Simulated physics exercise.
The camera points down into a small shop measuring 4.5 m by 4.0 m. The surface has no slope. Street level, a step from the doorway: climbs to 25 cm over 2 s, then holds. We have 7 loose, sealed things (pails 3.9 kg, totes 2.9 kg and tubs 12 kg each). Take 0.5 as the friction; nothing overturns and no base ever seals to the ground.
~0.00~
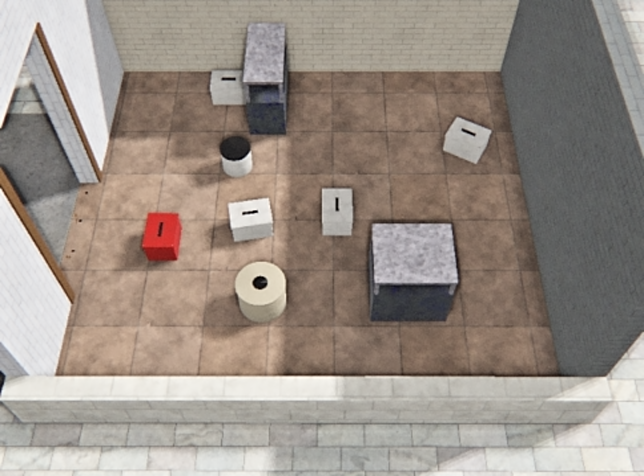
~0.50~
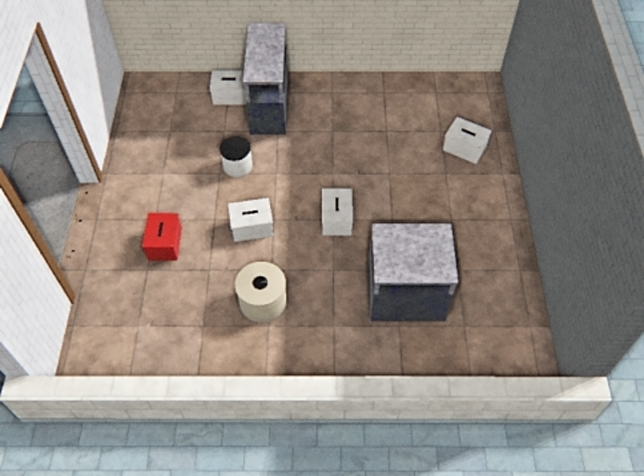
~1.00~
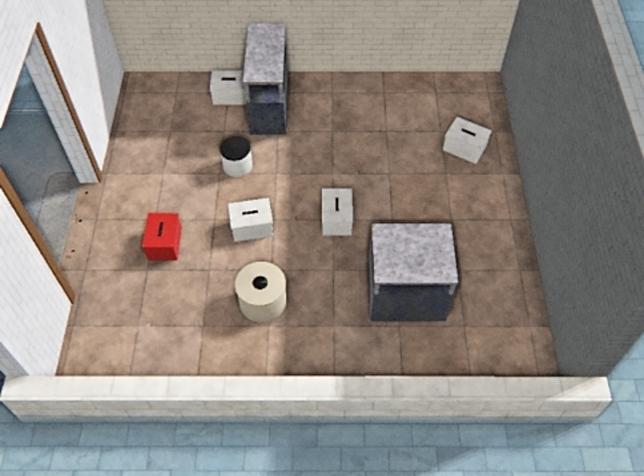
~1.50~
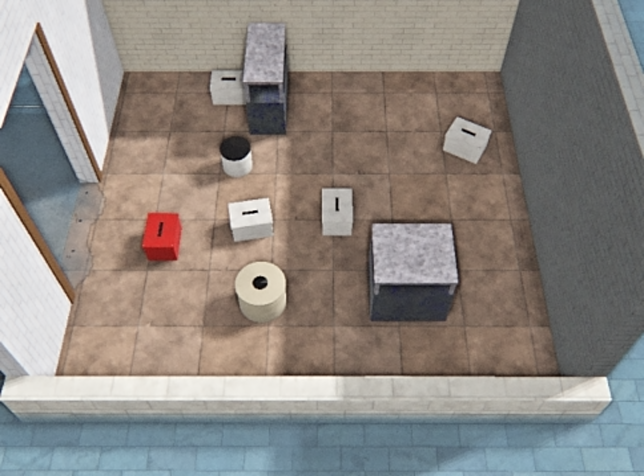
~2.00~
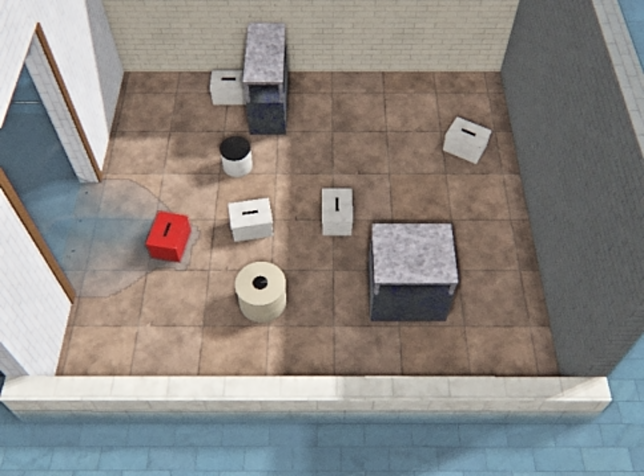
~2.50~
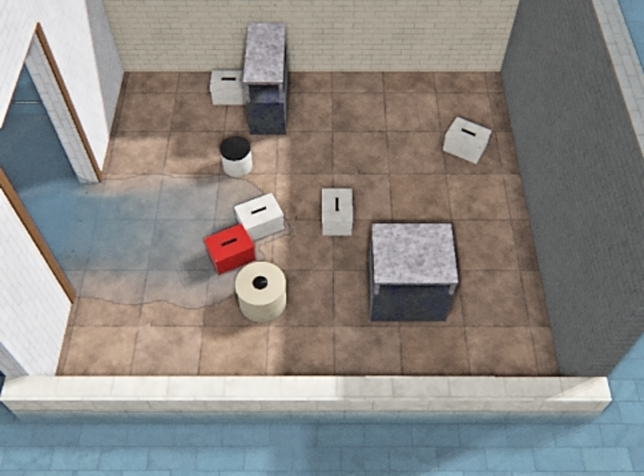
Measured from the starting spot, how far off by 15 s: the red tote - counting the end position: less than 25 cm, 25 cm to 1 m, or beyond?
It's going to be taken off.
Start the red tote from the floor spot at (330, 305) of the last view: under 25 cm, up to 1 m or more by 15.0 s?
In that run it wanders far off.
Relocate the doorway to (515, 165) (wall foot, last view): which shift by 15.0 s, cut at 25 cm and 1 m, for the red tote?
Red tote: Goes a long way.
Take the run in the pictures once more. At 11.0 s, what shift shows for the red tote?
It has shifted about 300 cm.
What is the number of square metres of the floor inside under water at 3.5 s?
Wet area: Approx. 9.0 m2.
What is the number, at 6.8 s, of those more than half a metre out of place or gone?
Result: 7.
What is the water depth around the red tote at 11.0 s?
Roughly 14 cm at that moment.
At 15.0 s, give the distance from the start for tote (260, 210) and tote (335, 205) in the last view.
They've ended up 250 cm and 200 cm away, in that order.
After 3.5 s the red tote is near (353, 259), 1.9 m from its start, afloat; 2 afloat.
After 6.8 s the red tote is near (354, 254), 1.9 m from its start, afloat; 7 afloat.
After 11.0 s the red tote is near (485, 174), 3.2 m from its start, afloat; 7 afloat.
After 15.0 s the red tote is near (475, 132), 3.3 m from its start, afloat; 7 afloat.
